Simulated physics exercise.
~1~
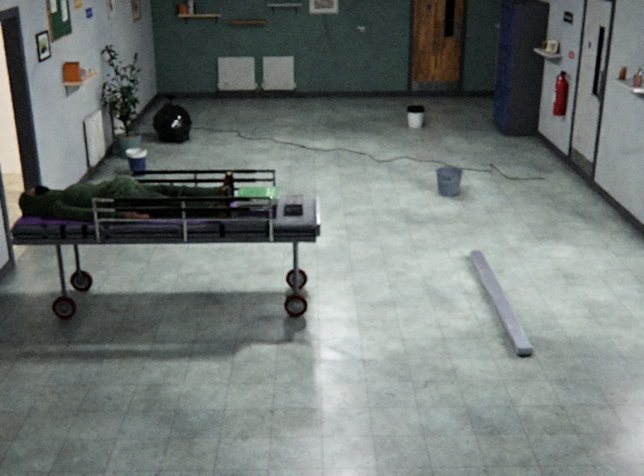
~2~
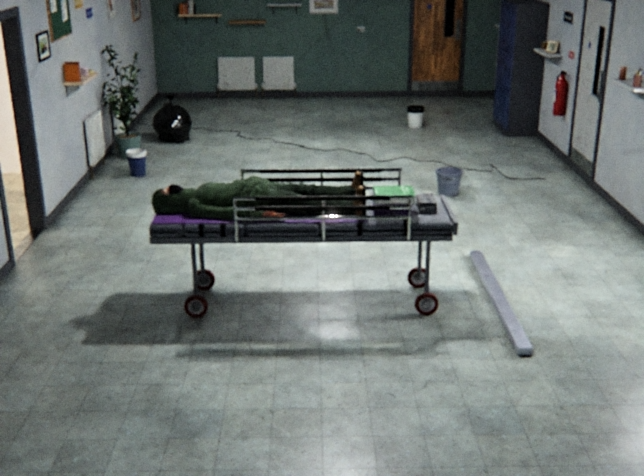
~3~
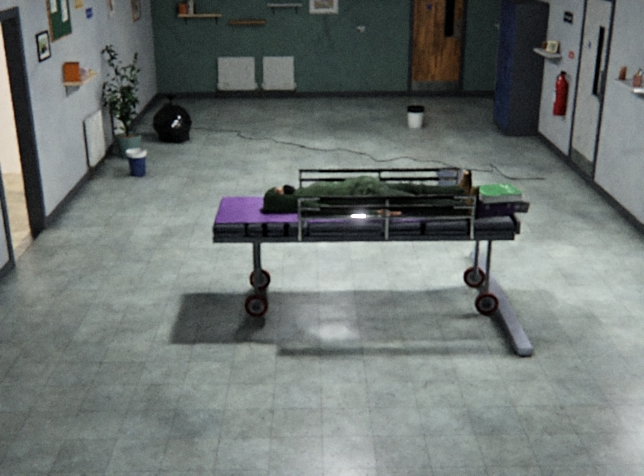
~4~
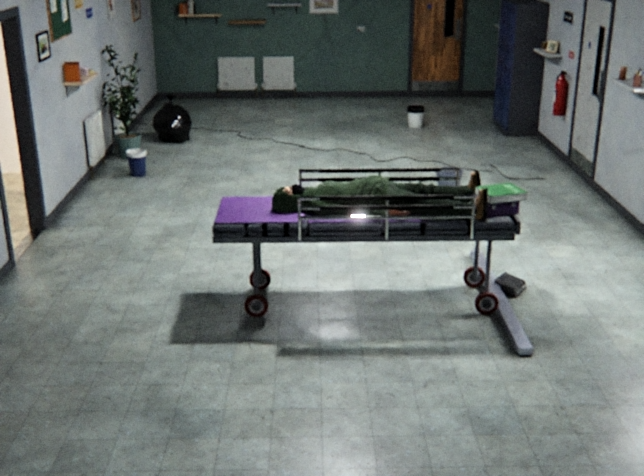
Hospital corridor, trolley carrying a limp figure rolling right and stopping at a floor sill, grey box dropping off, green folder staying aboard.
